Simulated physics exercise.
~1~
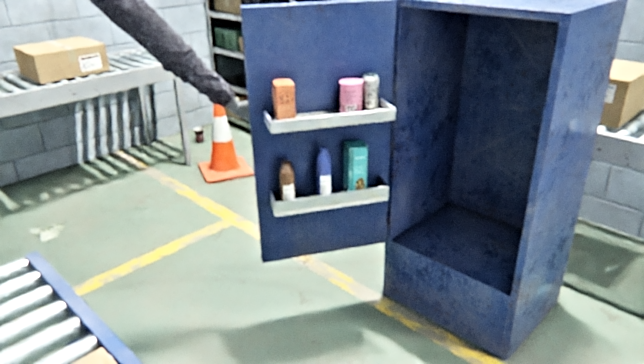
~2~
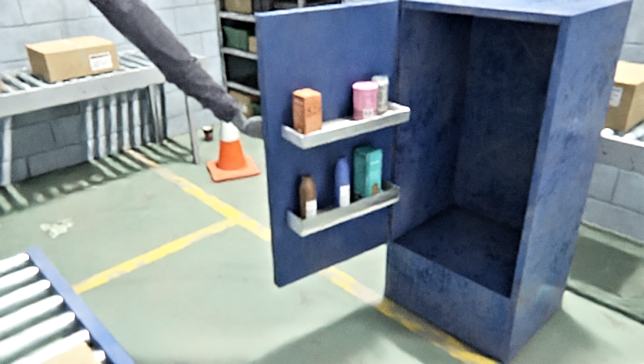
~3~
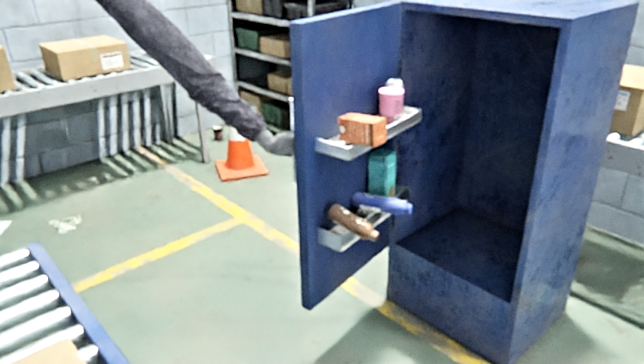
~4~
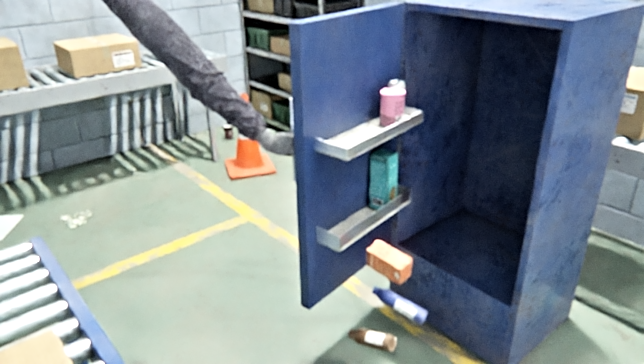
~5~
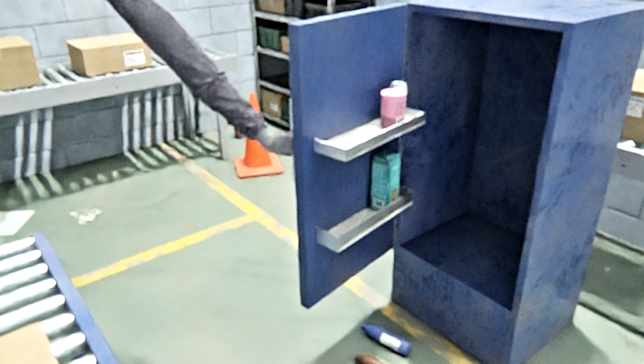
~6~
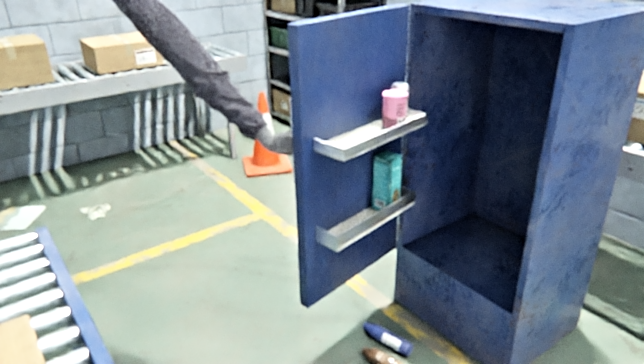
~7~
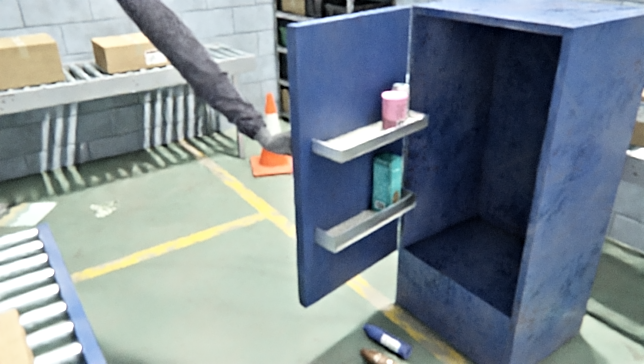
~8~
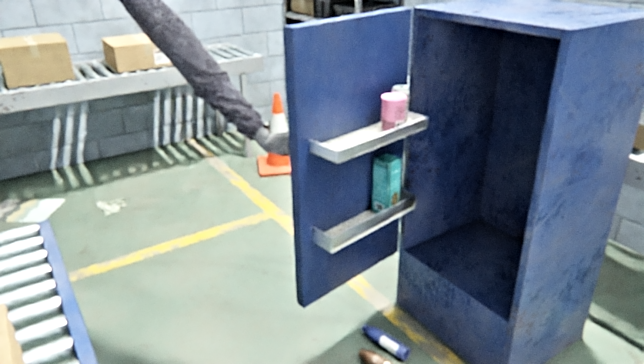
A gray-sleeved arm swings the open door of a blue cabinet partway inward and stops it abruptly, tipping an orange carton, a blue bottle and a brown bottle off the door racks. The bottles end on the floor, while the pink tin and turquoise carton stay upright on their racks.
